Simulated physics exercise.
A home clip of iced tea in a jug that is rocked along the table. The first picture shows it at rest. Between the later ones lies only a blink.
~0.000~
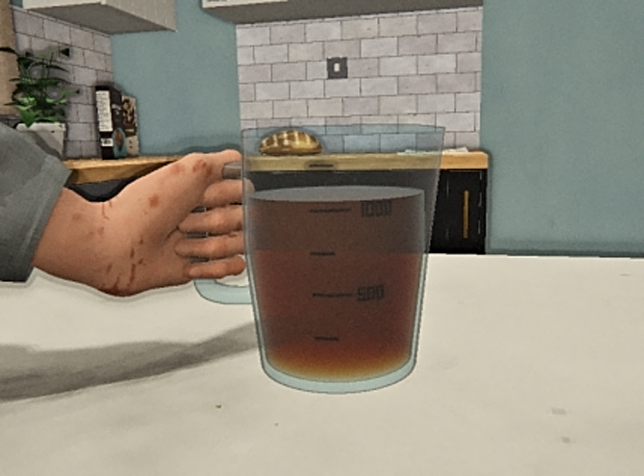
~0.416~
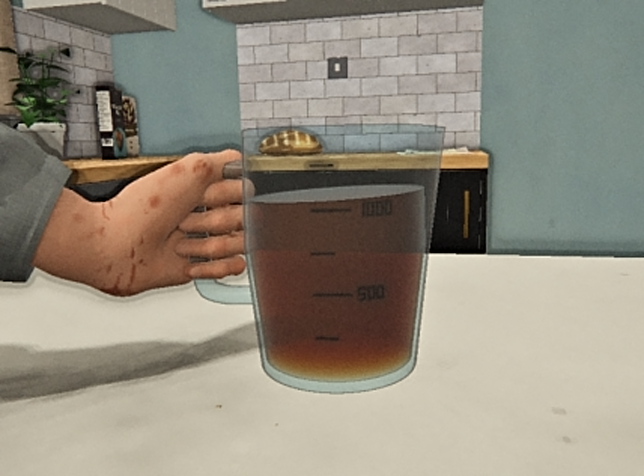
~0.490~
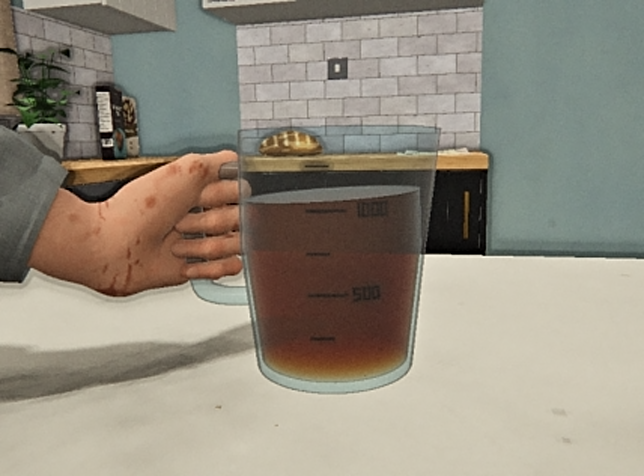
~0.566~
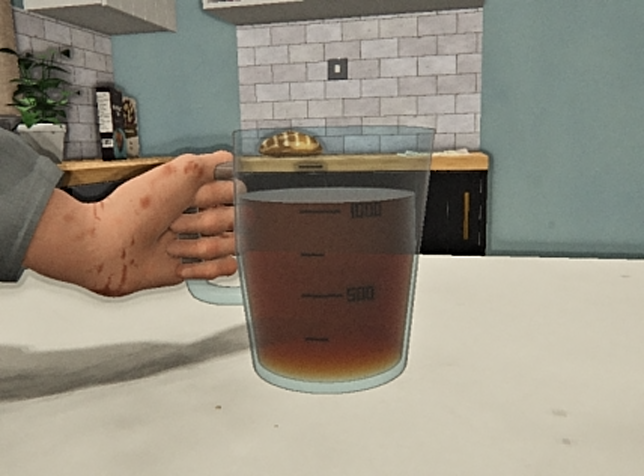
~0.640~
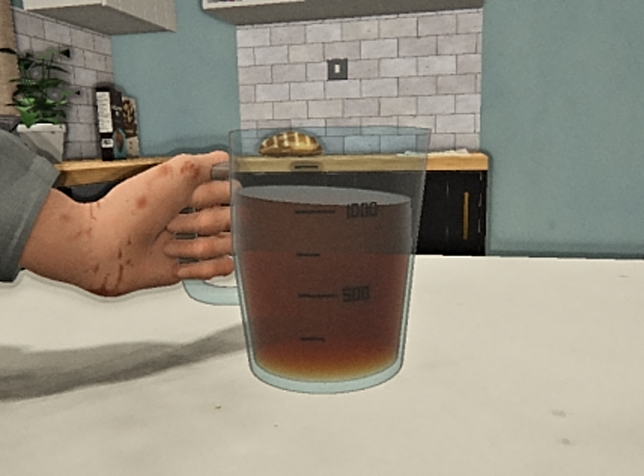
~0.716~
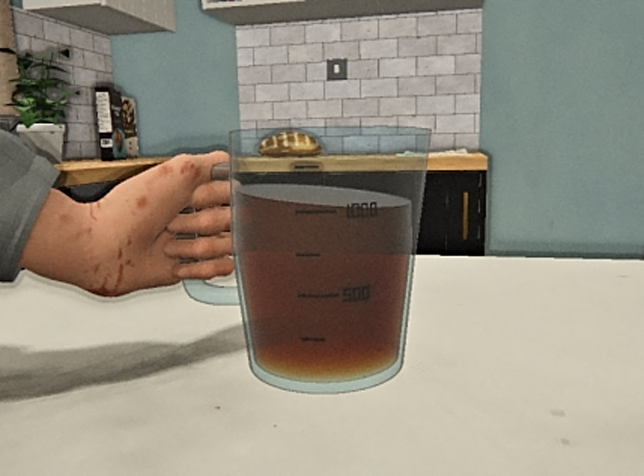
In a kitchen with blue walls and pale brick tiles, a still camera looks across a white table at close range. A hand in a grey sleeve, reddish marks on its skin, grips the left-side handle of a clear jug about three quarters full of brown iced tea. The hand shifts the jug slightly left, and the tea's surface tilts gently, ending a little higher on the left.
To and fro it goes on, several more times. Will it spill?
At that beat the jug keeps it all in.
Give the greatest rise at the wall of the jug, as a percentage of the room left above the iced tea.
Near 20 in a hundred.
After 1.0 s, the highest wave so far stays far below the rim.
After 5.1 s, the highest wave so far stays far below the rim; nothing has left it.
